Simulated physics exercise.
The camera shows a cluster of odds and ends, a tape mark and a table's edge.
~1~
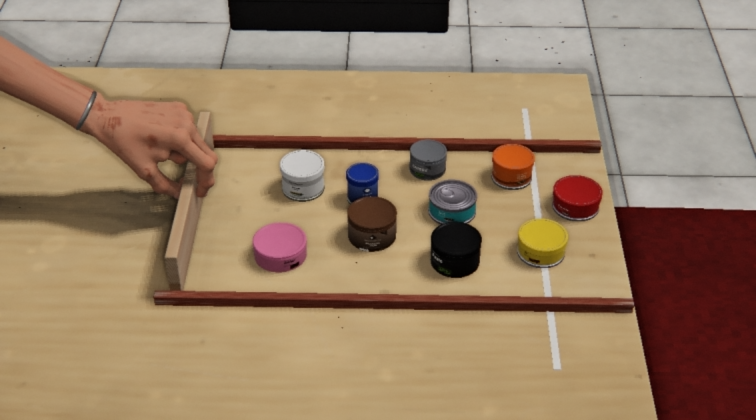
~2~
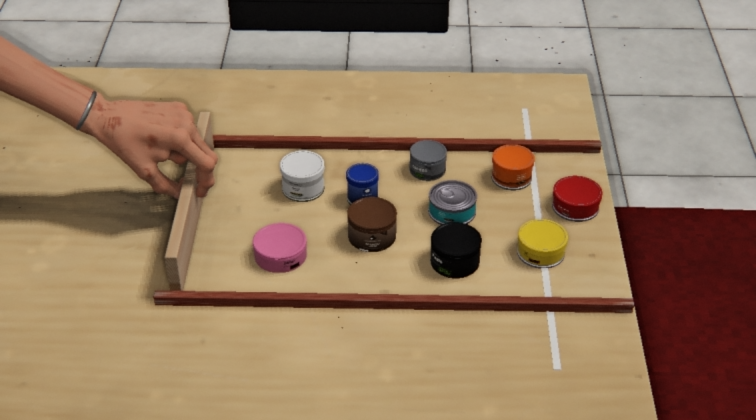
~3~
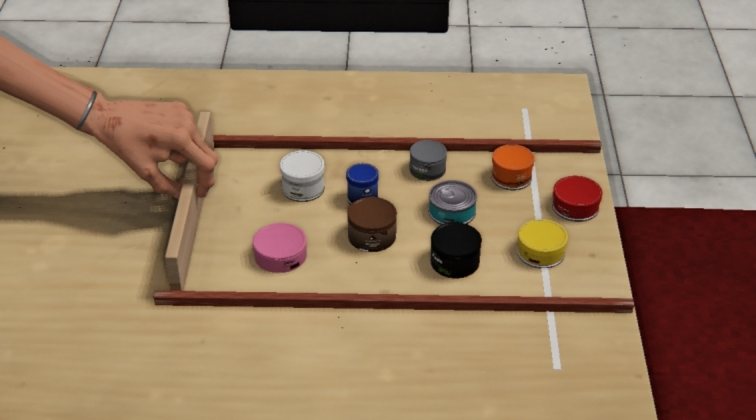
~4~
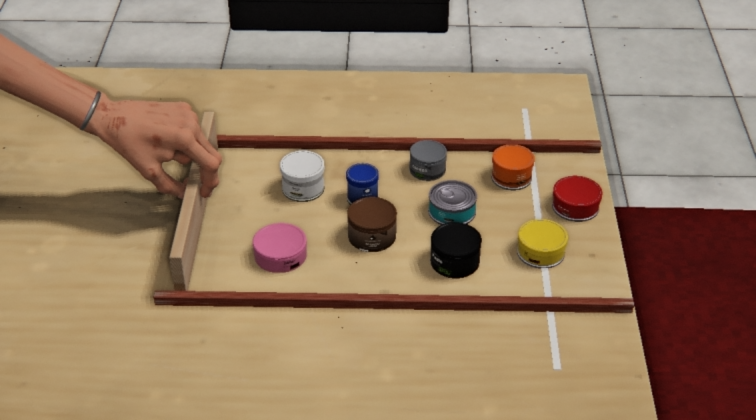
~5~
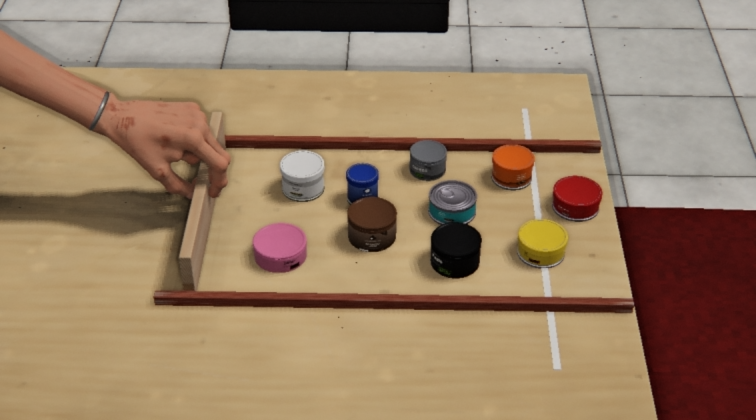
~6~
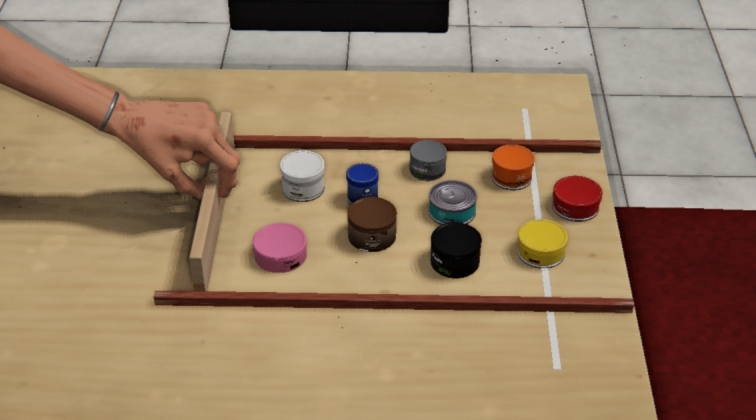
On a wooden table, a hand slides a board slightly right toward ten colourful small pots.
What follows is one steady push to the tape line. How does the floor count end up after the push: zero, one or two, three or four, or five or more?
The floor count ends at one or two.
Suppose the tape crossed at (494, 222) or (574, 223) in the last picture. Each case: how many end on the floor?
Down on the floor: 0 and 5.
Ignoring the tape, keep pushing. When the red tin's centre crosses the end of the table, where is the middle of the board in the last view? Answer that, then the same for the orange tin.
The middle is at (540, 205) when it's the red tin, and at (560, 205) when it's the orange tin.
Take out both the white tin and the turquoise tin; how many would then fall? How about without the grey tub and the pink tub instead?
First 1, second 1.
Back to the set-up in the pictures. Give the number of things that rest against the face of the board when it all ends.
It's 4 of them.
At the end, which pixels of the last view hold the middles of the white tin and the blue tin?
(557, 176) and (566, 199).
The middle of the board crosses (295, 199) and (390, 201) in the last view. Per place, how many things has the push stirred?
2, then 7.
Soon after, none off yet; red tin at rest near (577, 199); yellow pot at rest near (542, 244); orange tin at rest near (513, 167).
By the end, the number that fall off is one or two; fallen, yellow pot.
